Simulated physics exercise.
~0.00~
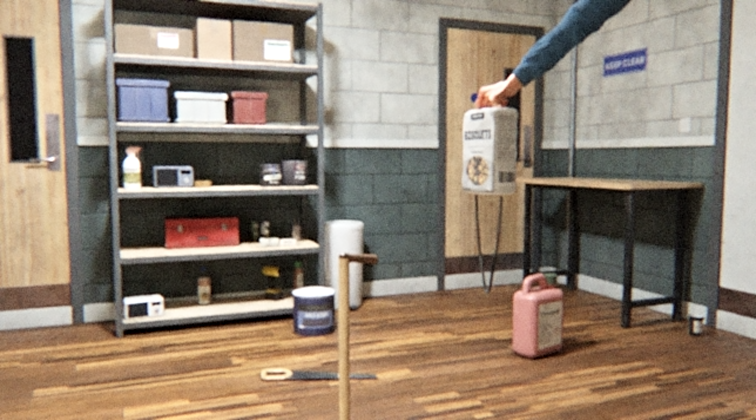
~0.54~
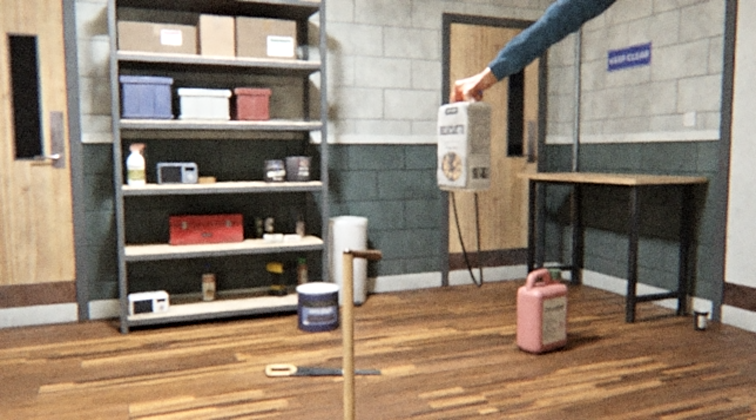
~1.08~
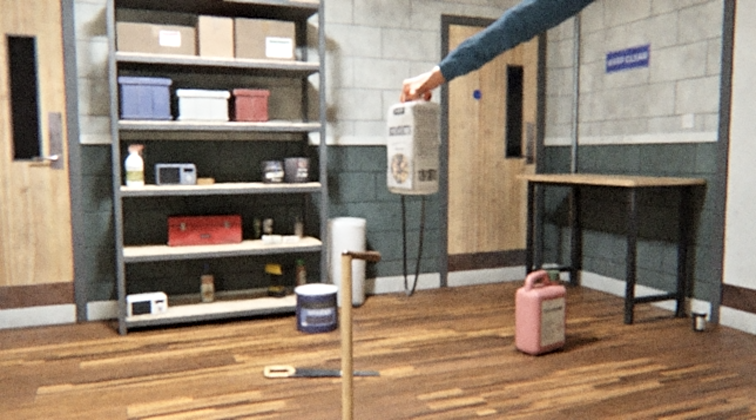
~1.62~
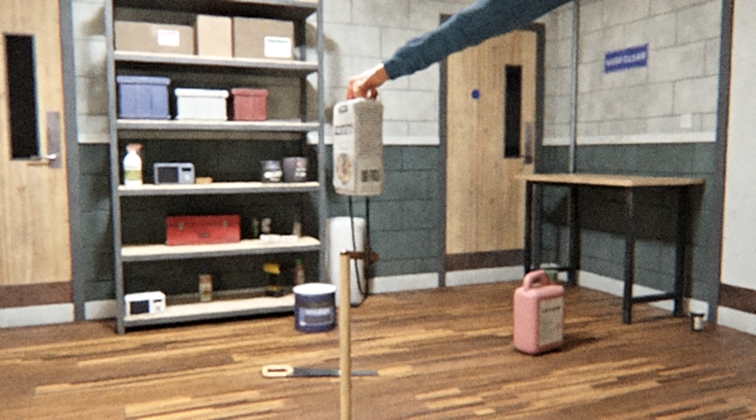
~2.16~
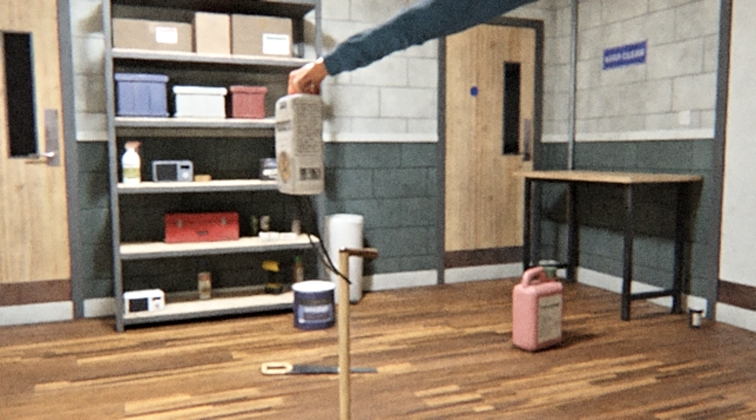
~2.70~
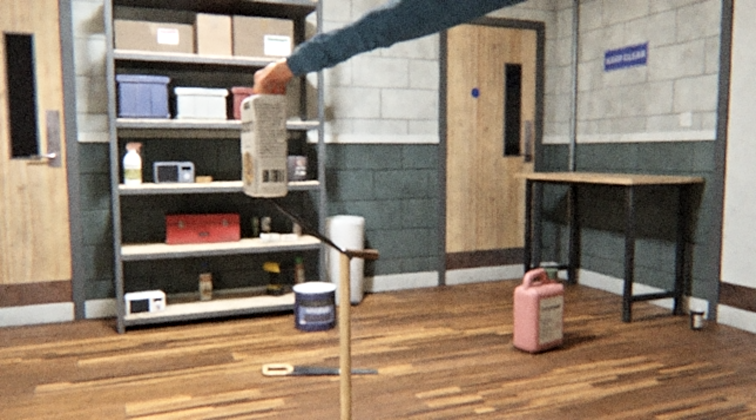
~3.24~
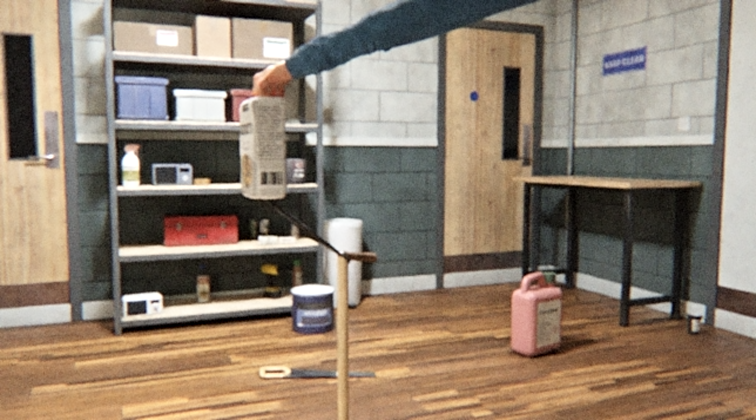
To begin with, a hand in a blue sleeve holds a white, jug-like container by its top on the right side of a storeroom, a dark loop hanging beneath it. A wooden post with a short crosspiece stands in the foreground, near shelves, a workbench and a pink jug. The arm carries the container steadily left, keeping it upright, until it passes above the post. As it continues toward the shelves, the trailing loop catches on the post's hook and slants upward. Finally, the loop stretches tight between post and container, and the hand stops, still gripping it.
